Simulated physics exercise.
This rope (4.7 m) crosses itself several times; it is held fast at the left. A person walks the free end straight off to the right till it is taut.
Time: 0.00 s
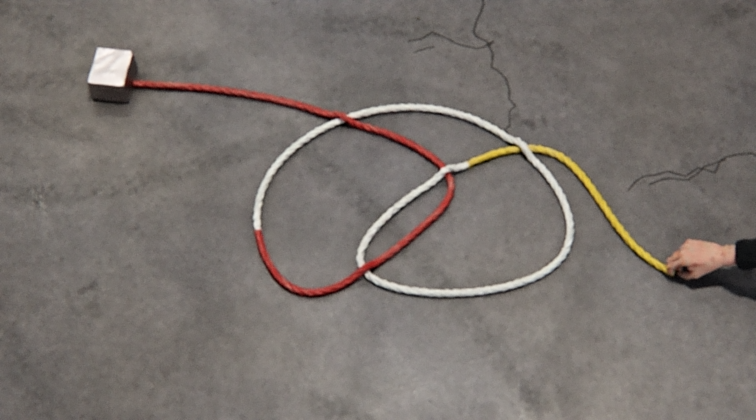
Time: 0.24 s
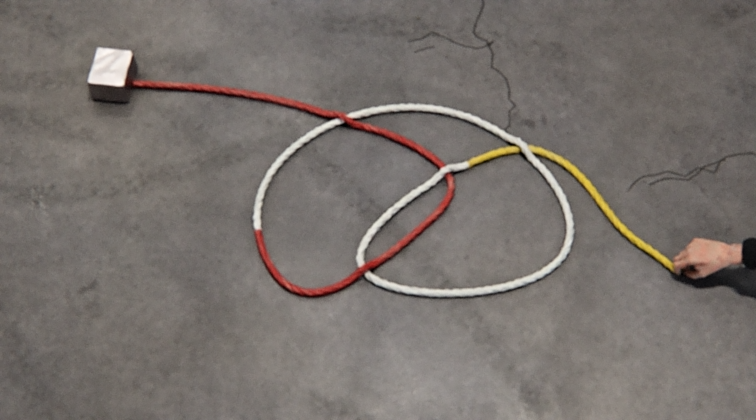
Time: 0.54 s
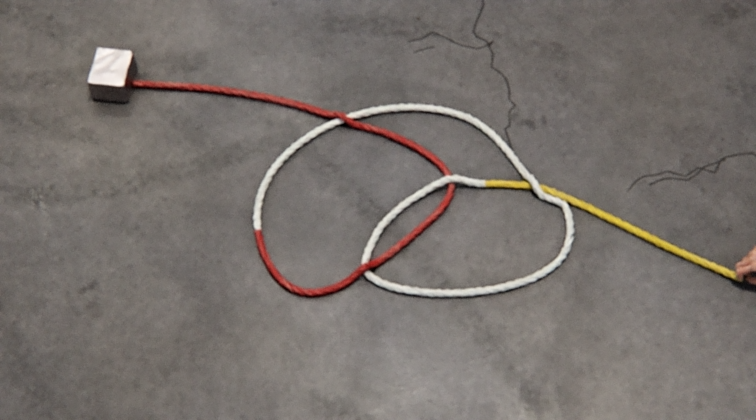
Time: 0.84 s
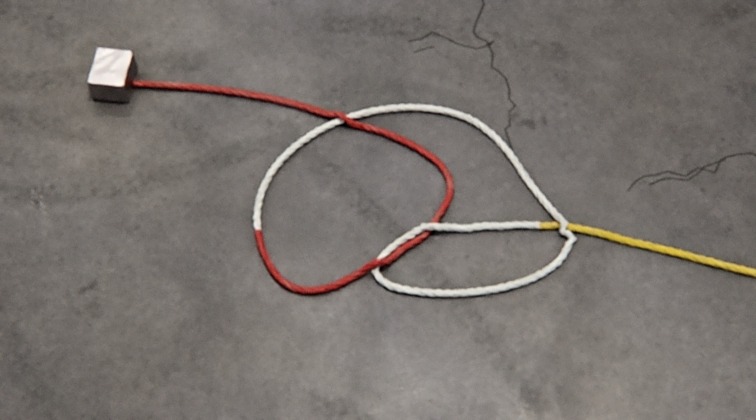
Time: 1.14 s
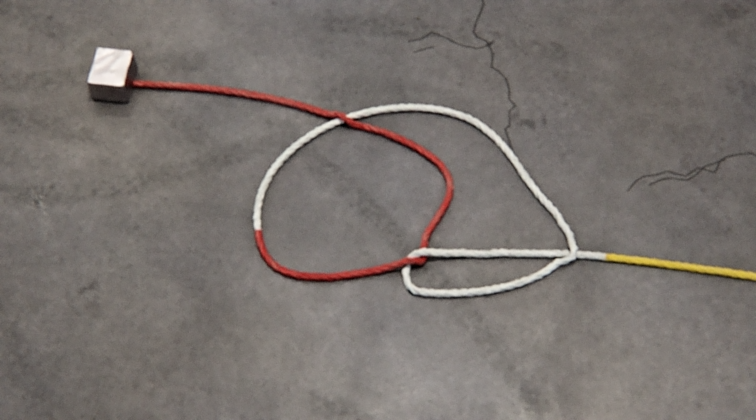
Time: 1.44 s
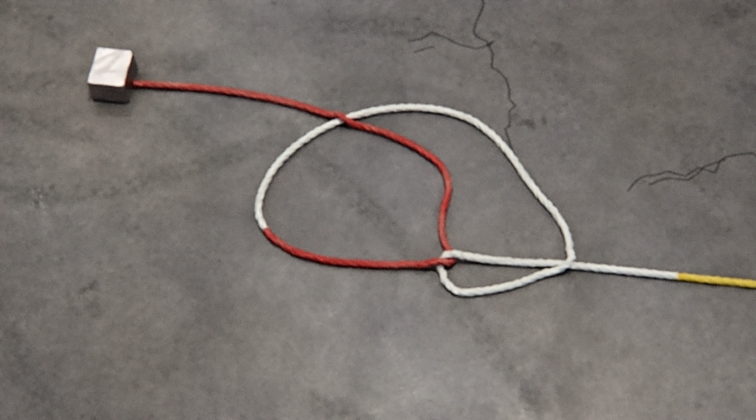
On a grey, cracked concrete floor seen from above, a rope lies in overlapping loops beside a pale block at the upper left. The rope runs red from the block, white through much of the loops, and yellow toward a dark-sleeved hand at the right. The hand pulls the yellow end rightward out of view, drawing white rope after it and shrinking the lower loop, while the camera stays still.
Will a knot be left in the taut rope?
Yes. The rope is left with a knot in it.
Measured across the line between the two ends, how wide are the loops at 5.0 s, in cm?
I reckon it's near 6 cm.
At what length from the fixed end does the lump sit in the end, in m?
About 2.0 m from the fixed end.
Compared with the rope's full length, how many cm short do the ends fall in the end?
It comes to about 35 centimetres.
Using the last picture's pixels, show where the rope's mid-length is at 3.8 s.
It sits close to pixel (642, 186) in the last view.
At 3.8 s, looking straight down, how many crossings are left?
The count comes to 5.
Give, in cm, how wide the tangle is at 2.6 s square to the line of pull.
34 cm or so.
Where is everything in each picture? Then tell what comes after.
In the first picture, crossings (346, 119) red over white, (365, 272) red over white, (449, 173) white over red, (522, 148) white over yellow; rope runs through (298, 105) (334, 288) (417, 108) (471, 292) (546, 151); grip (674, 274).
In the second picture, rope runs through (298, 105) (417, 108) (546, 154); grip (681, 273).
In the third picture, rope runs through (298, 105) (417, 108) (568, 199); grip (743, 279).
In the fourth picture, rope runs through (298, 105) (418, 108) (625, 240).
In the fifth picture, rope runs through (298, 105) (417, 108) (693, 268).
In the sixth picture, rope runs through (298, 105) (372, 265) (417, 108) (471, 292).
After 2.6 s, the ends are 2.9 m apart, loops still 34 cm across.
After 3.8 s, the ends are 3.6 m apart, loops still 7 cm across.
After 5.0 s, the ends are 4.3 m apart, loops still 6 cm across.
After 6.2 s, the ends are 4.4 m apart, loops still 7 cm across.
After 6.5 s, the ends are 4.4 m apart, loops still 7 cm across.
